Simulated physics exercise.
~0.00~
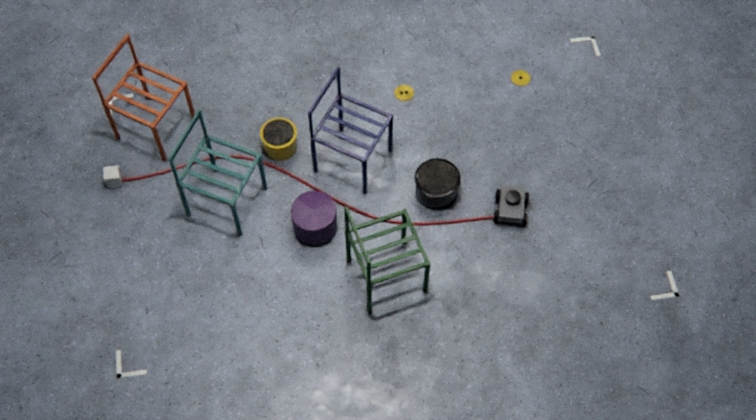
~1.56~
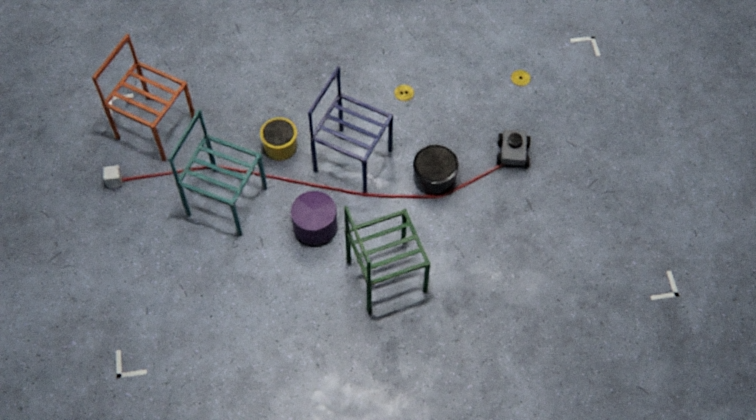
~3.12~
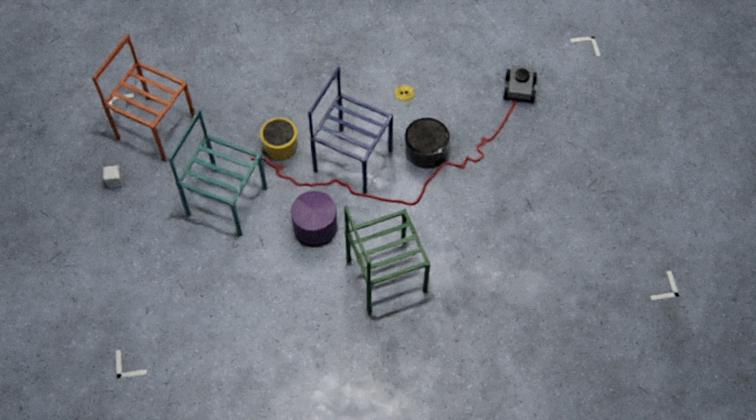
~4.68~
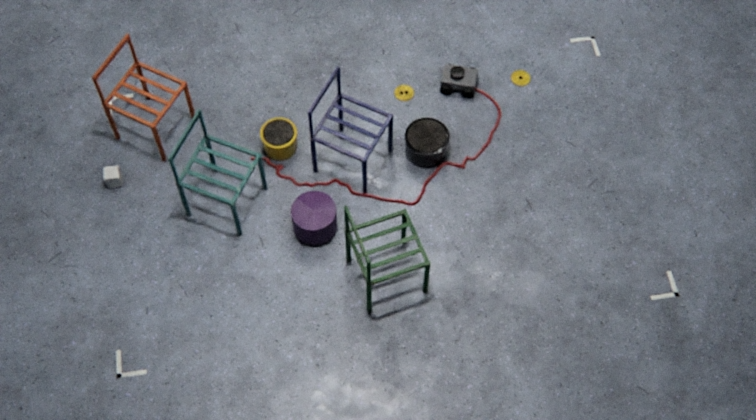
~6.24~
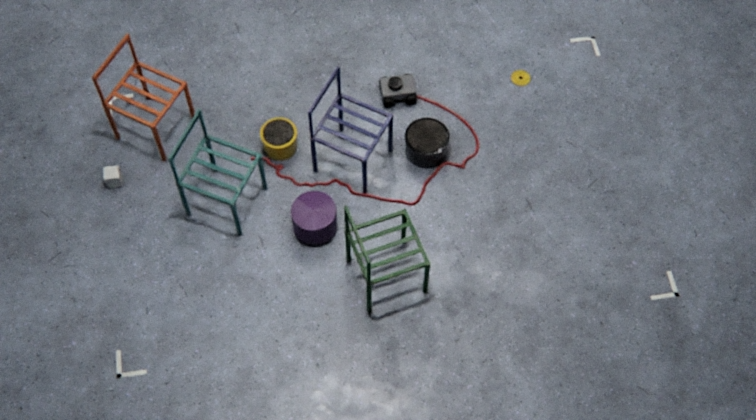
A small cart trailing a red lead past chairs and tubs, nudging the black pot, pulling the plug out, and turning left.
